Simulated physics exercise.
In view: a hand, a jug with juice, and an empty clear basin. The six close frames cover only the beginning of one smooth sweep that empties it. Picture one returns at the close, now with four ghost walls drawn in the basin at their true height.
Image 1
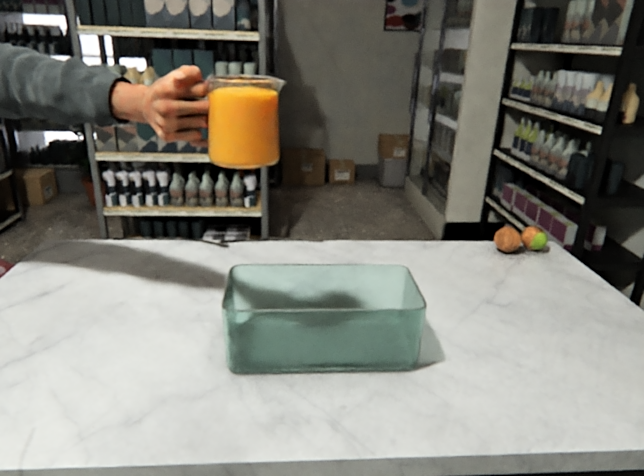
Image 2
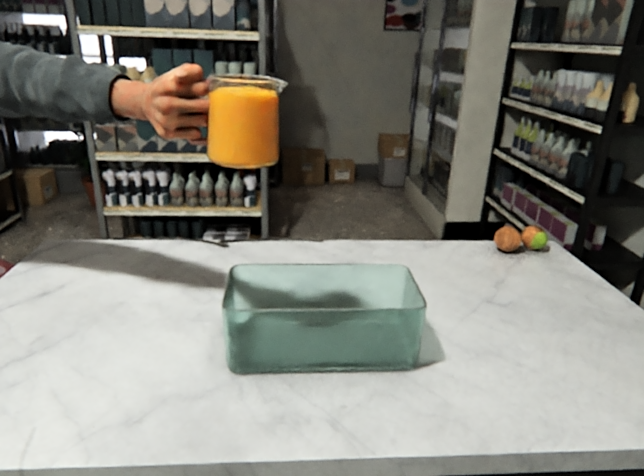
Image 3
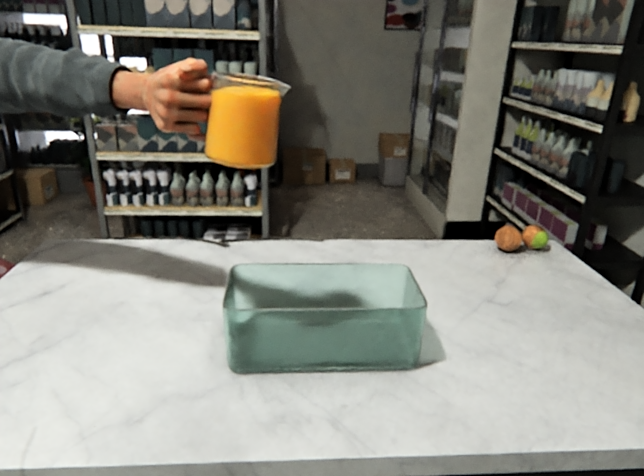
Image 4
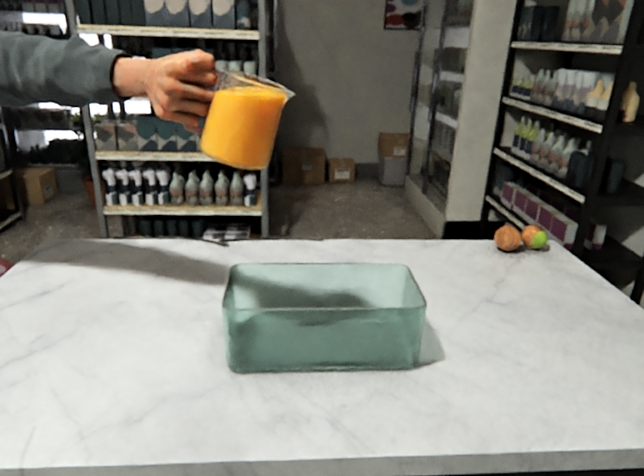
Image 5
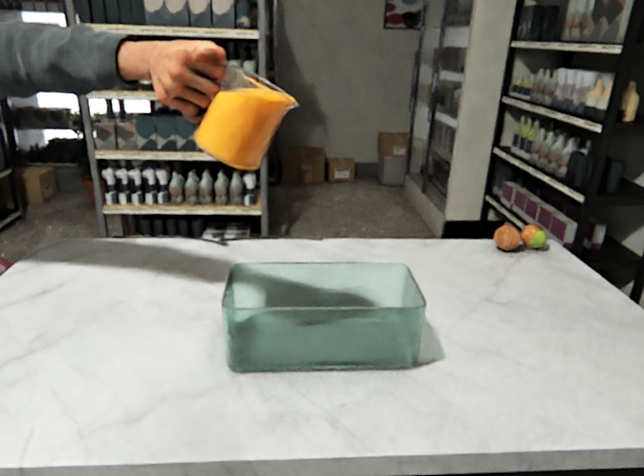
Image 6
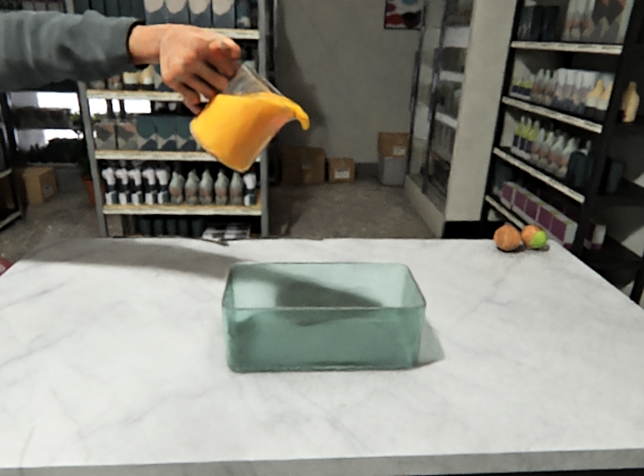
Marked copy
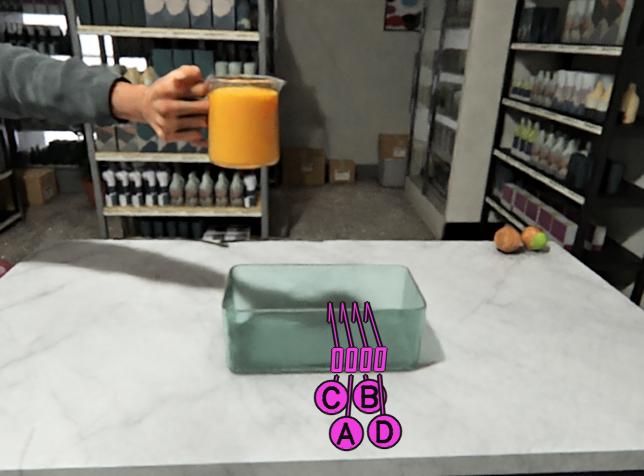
Hand holding a jug of orange juice above an empty clear basin, tilting it rightward until juice slips over the lip.
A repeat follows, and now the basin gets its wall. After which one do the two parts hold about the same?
I would pick position A.
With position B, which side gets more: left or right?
More ends on the left.
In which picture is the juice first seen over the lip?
Picture 6.
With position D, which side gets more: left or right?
The left side.
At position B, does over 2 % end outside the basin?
Yes.
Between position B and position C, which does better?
C it is.
In magenta, A at (351, 375); B at (365, 375); C at (336, 376); D at (379, 375).
With A, about 50 % ends left of the wall and 47 % right of it; 3 % is lost outside.
With B, about 81 % ends left of the wall and 9 % right of it; 10 % is lost outside.
With C, about 27 % ends left of the wall and 68 % right of it; 5 % is lost outside.
With D, about 86 % ends left of the wall and 7 % right of it; 7 % is lost outside.
